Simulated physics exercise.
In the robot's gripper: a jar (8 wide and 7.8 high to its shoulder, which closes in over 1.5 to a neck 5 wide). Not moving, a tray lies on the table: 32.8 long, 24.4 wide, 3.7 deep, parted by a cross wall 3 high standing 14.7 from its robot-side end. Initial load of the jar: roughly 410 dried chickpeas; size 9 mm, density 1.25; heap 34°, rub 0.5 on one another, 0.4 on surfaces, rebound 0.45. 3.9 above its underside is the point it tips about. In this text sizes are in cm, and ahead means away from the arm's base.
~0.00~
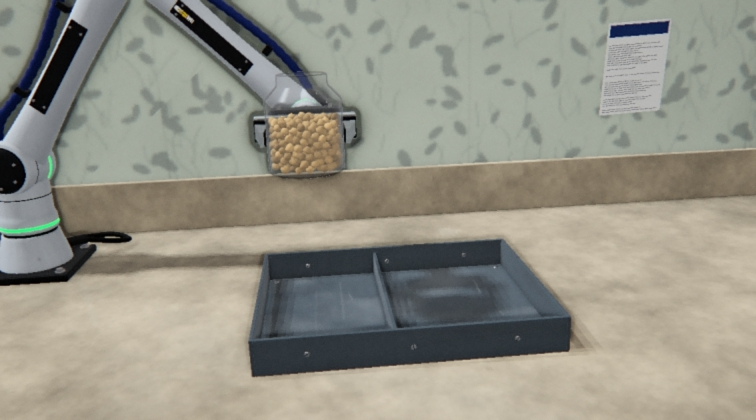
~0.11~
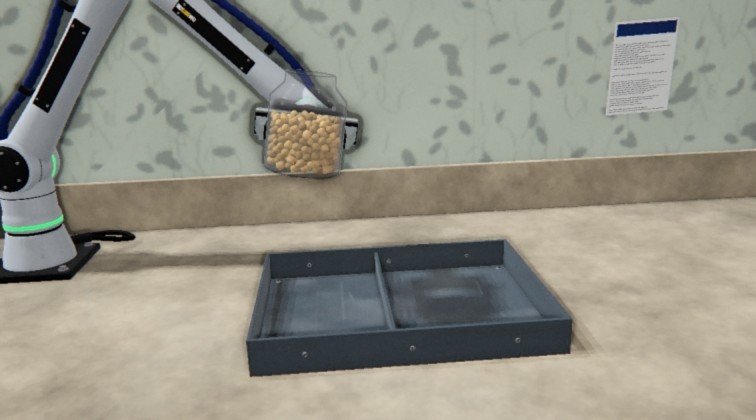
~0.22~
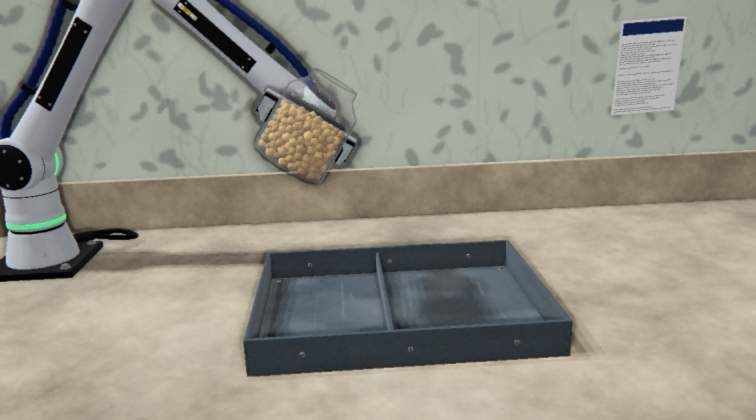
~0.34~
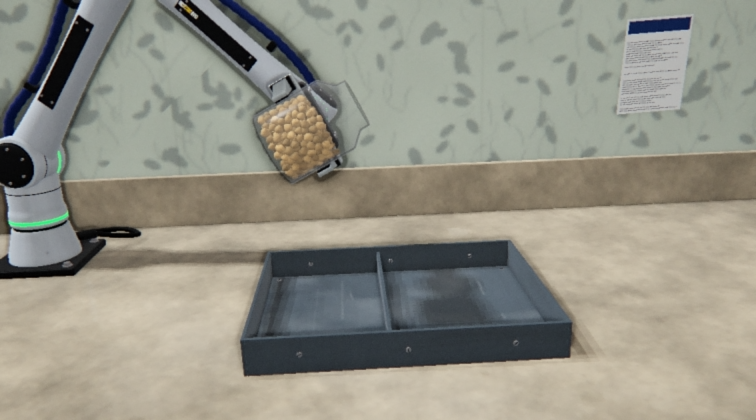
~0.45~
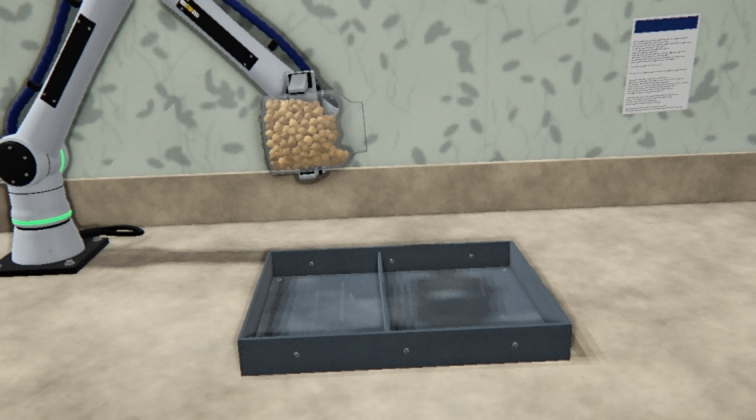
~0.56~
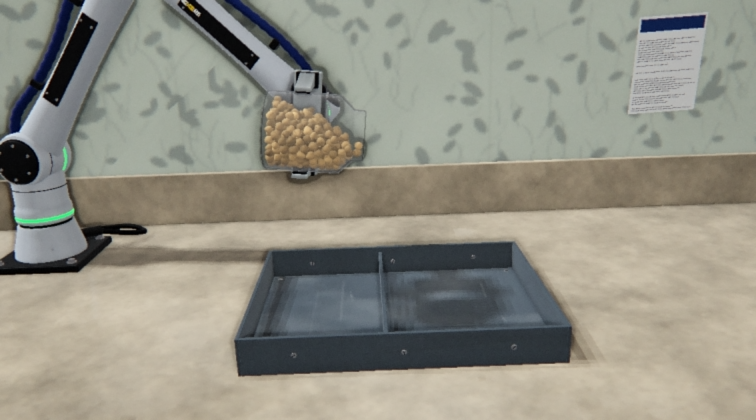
A clear jar of chickpeas, held by a robot arm's gripper above a dark divided tray on a table, tilts steadily rightward from upright to just past horizontal, the chickpeas inside shifting toward its neck.
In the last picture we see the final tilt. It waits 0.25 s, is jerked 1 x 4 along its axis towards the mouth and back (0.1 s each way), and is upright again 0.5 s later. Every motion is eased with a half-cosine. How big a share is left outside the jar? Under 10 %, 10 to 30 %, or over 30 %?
10 to 30 %.
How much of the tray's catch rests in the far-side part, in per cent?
About 90 percent.
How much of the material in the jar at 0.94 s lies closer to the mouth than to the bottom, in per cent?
Share in mouth half: Approx. 70 %.
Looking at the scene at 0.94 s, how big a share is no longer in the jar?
I'd put it at around 0 per cent.
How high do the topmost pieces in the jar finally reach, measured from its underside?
I'd say close to 6.5 cm from the underside.
After 0.94 s, tipped 96°, highest piece 25 above the table; 398 in the jar, 7 in the far-side part, 3 in flight or on a rim.
After 1.32 s, tipped 30°, highest piece 27 above the table; 346 in the jar, 57 in the far-side part, 4 in the robot-side part, 1 in flight or on a rim.
After 1.71 s, upright, highest piece 25 above the table; 345 in the jar, 58 in the far-side part, 5 in the robot-side part.
After 2.41 s, upright, highest piece 25 above the table; 345 in the jar, 58 in the far-side part, 5 in the robot-side part.
At rest, 345 in the jar, 58 in the far-side part, 5 in the robot-side part. That is 15 % outside the jar.
